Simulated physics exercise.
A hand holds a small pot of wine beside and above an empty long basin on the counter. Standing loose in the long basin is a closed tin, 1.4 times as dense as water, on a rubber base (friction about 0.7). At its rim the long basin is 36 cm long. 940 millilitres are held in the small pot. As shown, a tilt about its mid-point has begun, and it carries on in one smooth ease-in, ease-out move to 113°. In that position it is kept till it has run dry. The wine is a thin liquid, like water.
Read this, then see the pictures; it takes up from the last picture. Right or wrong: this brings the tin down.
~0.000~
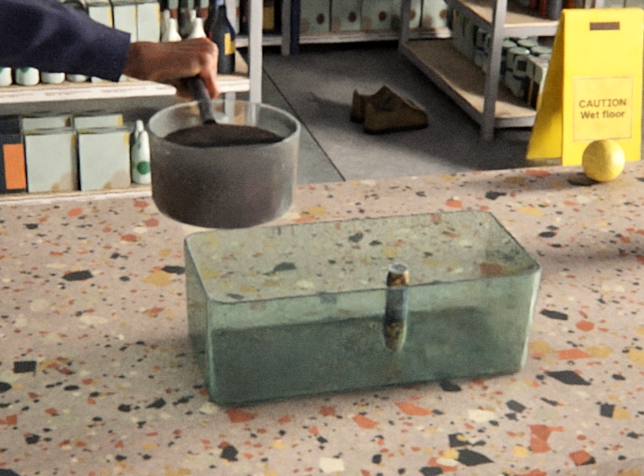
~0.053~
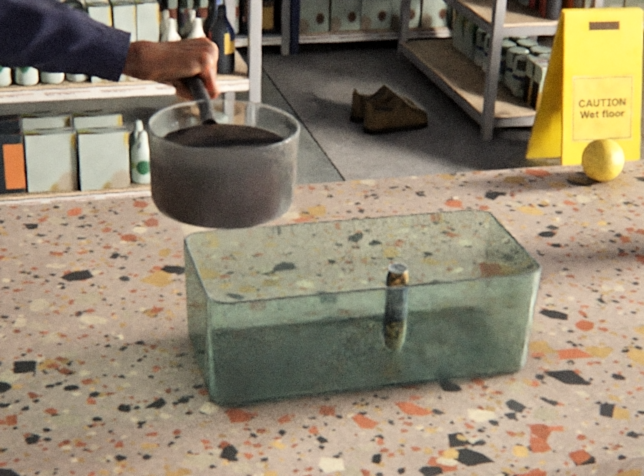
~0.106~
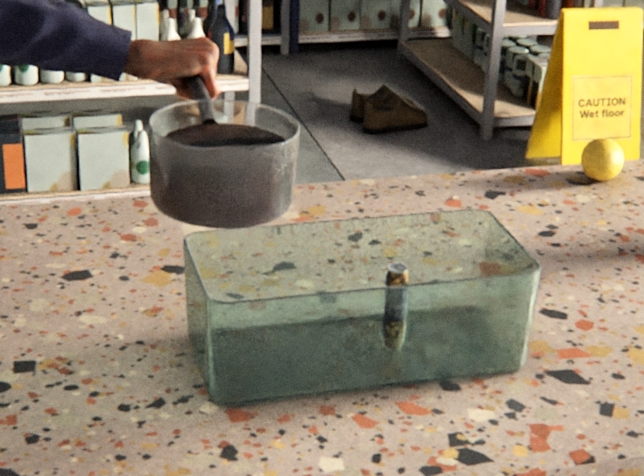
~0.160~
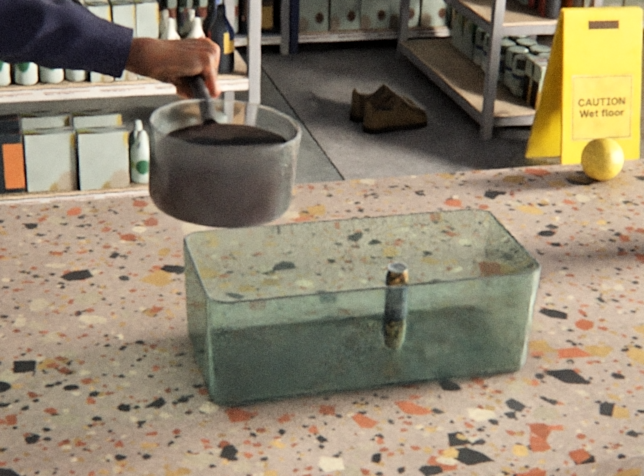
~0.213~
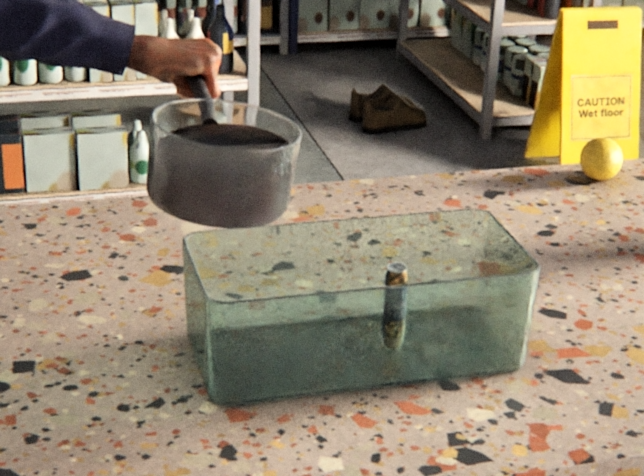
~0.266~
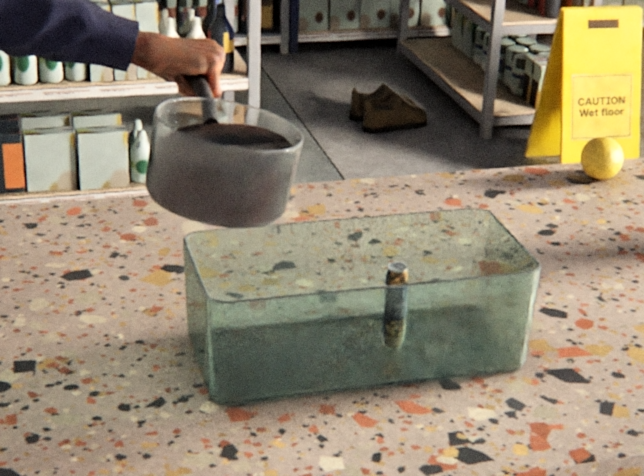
Wrong, the tin stays up.
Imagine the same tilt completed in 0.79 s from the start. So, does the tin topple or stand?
So the tin will hold steady.
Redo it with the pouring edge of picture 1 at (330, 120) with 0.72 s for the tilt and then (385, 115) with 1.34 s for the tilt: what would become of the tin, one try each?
Trial 1 - tin tips; trial 2 - tin stays standing.
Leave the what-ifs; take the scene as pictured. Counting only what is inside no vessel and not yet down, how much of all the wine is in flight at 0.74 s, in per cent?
Some 24 % is the figure.
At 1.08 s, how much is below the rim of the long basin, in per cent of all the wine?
About 82 %.
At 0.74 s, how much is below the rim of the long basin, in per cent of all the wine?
I'd put it near 10 percent.
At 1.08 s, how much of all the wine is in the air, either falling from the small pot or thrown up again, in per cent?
Around 7 percent of it is airborne.
After 0.74 s the tilt is 65° and 66 per cent is still to pour; the tin stands where it began.
After 1.08 s the tilt is 103° and 11 per cent is still to pour; the tin stands where it began.
After 1.45 s the tilt is 113° and 0 per cent is still to pour; the tin stands where it began.
After 1.84 s the tilt is 113° and 0 per cent is still to pour; the tin stands where it began.
In the end the tin stands where it began.
